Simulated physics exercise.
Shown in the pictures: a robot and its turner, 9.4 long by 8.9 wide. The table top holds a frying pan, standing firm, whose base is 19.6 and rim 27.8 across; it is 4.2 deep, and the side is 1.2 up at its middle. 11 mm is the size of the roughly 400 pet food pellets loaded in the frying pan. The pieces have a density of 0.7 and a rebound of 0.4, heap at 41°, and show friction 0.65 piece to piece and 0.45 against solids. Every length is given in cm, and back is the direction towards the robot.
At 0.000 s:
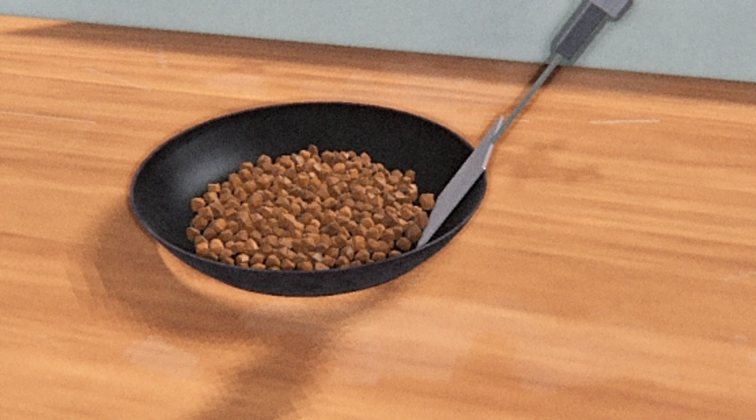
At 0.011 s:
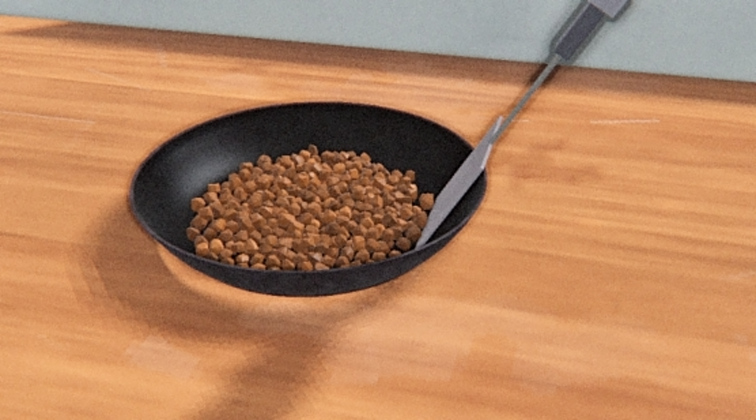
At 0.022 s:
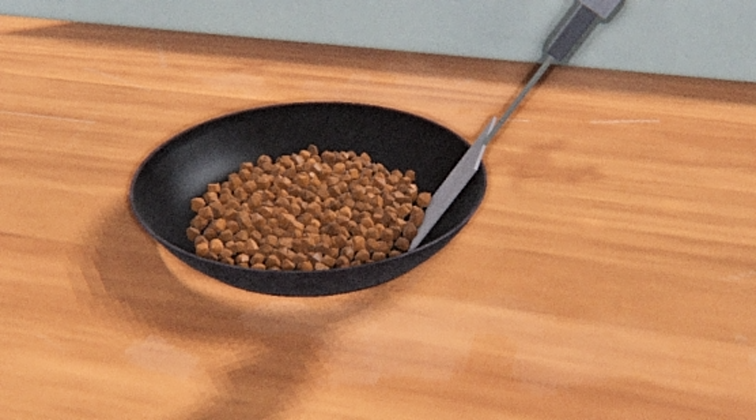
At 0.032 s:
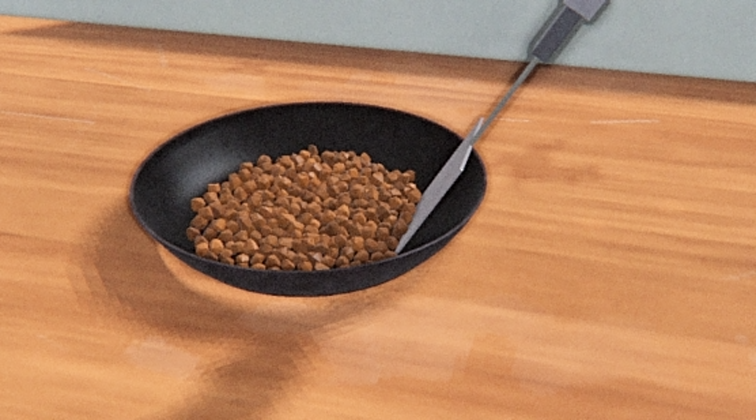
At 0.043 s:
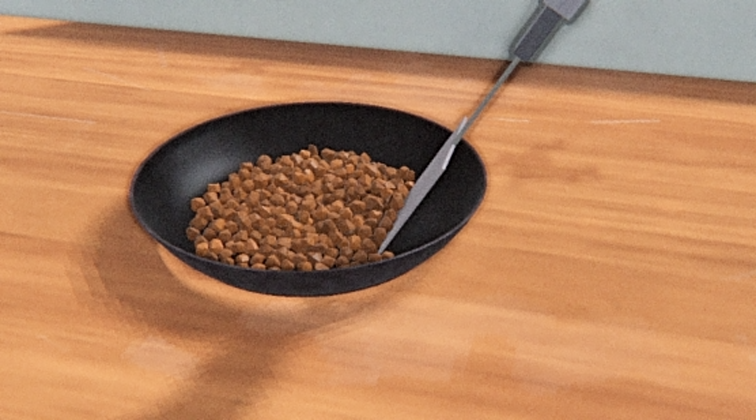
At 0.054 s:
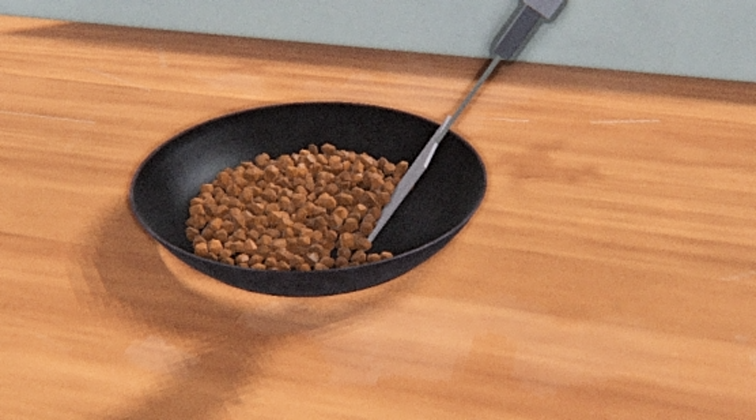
On a wooden table top, a grey turner sliding slowly left through a black frying pan, pushing small brown chunks slightly leftward.
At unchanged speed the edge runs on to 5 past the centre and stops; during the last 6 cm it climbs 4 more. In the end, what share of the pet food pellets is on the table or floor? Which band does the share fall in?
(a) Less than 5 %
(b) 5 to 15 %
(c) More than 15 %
(b) 5 to 15 %.
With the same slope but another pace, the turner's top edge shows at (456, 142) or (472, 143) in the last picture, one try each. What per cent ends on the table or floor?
Estimates: Near 0 %, near 0 %.
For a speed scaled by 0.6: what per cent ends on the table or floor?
I'd put it around 0 per cent.
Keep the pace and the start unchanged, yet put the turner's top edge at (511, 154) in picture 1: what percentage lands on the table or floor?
10 percent or thereabouts.
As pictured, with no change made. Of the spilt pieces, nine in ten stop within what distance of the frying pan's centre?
Around 55 centimetres from the centre.
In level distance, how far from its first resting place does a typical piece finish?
About 6 centimetres.
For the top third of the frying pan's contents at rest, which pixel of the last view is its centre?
(202, 178).
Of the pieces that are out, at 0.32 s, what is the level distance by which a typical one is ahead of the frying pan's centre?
That distance is around 26 cm.
After 0.08 s, sloping 59°, highest piece 8 above the table; 404 in the frying pan.
After 0.11 s, sloping 59°, highest piece 9 above the table; 403 in the frying pan, 1 on the blade or in flight.
After 0.32 s, sloping 59°, highest piece 9 above the table; 367 in the frying pan, 34 on the table or floor, 3 on the blade or in flight.
After 1.37 s, sloping 59°, highest piece 5 above the table; 367 in the frying pan, 37 on the table or floor.
In the end, 367 in the frying pan, 37 on the table or floor. That is 9 % on the table or floor.
